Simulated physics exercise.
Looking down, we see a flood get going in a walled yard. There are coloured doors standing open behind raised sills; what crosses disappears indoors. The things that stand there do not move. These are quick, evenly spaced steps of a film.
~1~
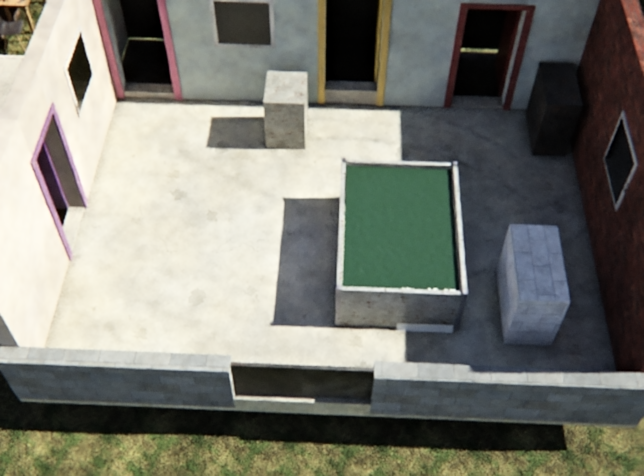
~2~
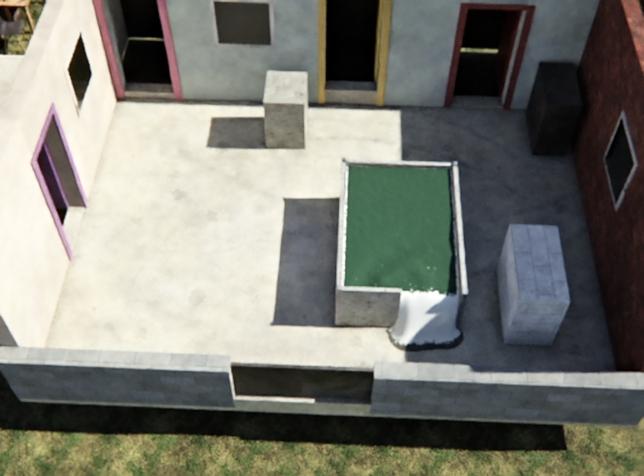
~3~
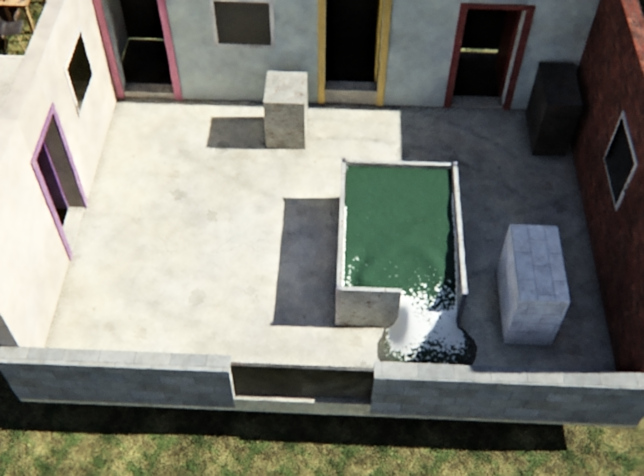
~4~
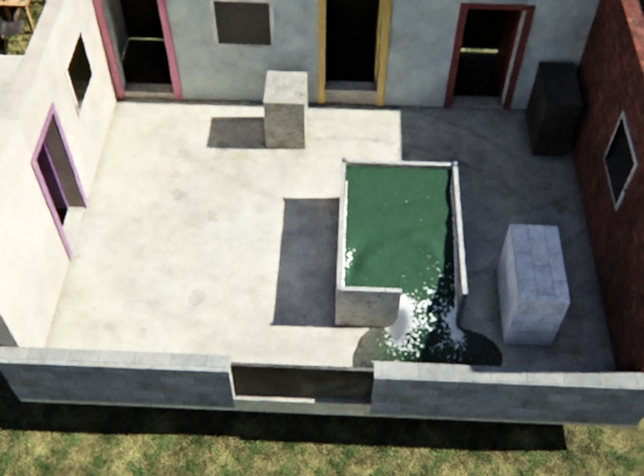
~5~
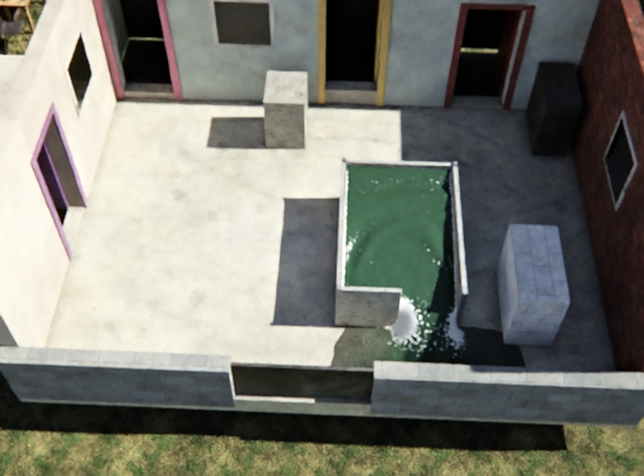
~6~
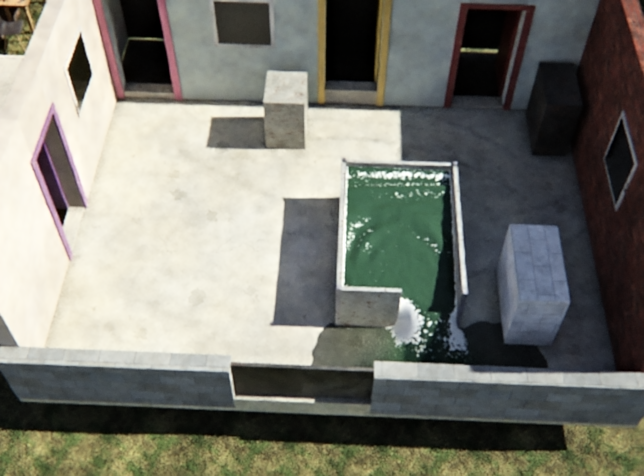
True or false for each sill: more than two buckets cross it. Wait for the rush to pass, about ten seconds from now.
Yellow door - false; red door - true; purple door - true; pink door - false.
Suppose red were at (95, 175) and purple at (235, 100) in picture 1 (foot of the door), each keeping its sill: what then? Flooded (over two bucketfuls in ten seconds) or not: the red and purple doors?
Red falls short, purple exceeds it.
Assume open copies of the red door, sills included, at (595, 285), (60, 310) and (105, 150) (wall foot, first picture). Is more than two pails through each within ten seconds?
In the listed order: Tops the limit, tops the limit, stays within it.
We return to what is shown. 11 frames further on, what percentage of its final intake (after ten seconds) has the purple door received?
Roughly 0 per cent.
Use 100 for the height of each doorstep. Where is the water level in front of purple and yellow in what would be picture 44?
About 200 %, then 20 %.
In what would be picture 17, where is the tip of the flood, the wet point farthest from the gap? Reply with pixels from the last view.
Estimated pixel: (37, 375).
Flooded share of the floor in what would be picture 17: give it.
Close to 35 percent, by my reckoning.
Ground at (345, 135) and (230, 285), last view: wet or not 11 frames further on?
Not wet, soaked.
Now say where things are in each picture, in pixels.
The first frame shows still water in the water tank at (400, 226).
In the second frame, water pours out at (428, 312) and has run to (394, 338).
In the third frame, water pours out at (427, 315) and has run to a hidden place.
In the fourth frame, the front is at a hidden place, out from the gap at (427, 316).
In the fifth frame, water pours out at (427, 316) and has run to a hidden place.
In the sixth frame, the front is at a hidden place, out from the gap at (427, 316).
A moment on, water covers 15 % of the floor; the yellow door not reached, the red door not reached, the purple door not reached, the pink door not reached.
Next, water covers 35 % of the floor; the yellow door not reached, the red door not reached, the purple door not reached, the pink door not reached.
Then, water covers 60 % of the floor; the yellow door not reached, the red door wet at the sill, nothing in, the purple door under two buckets in, the pink door not reached.
Later, water covers 80 % of the floor; the yellow door wet at the sill, nothing in, the red door over two buckets in, the purple door over two buckets in, the pink door wet at the sill, nothing in.
In the end, water covers 100 % of the floor; the yellow door wet at the sill, nothing in, the red door far over two buckets in, the purple door over two buckets in, the pink door wet at the sill, nothing in.
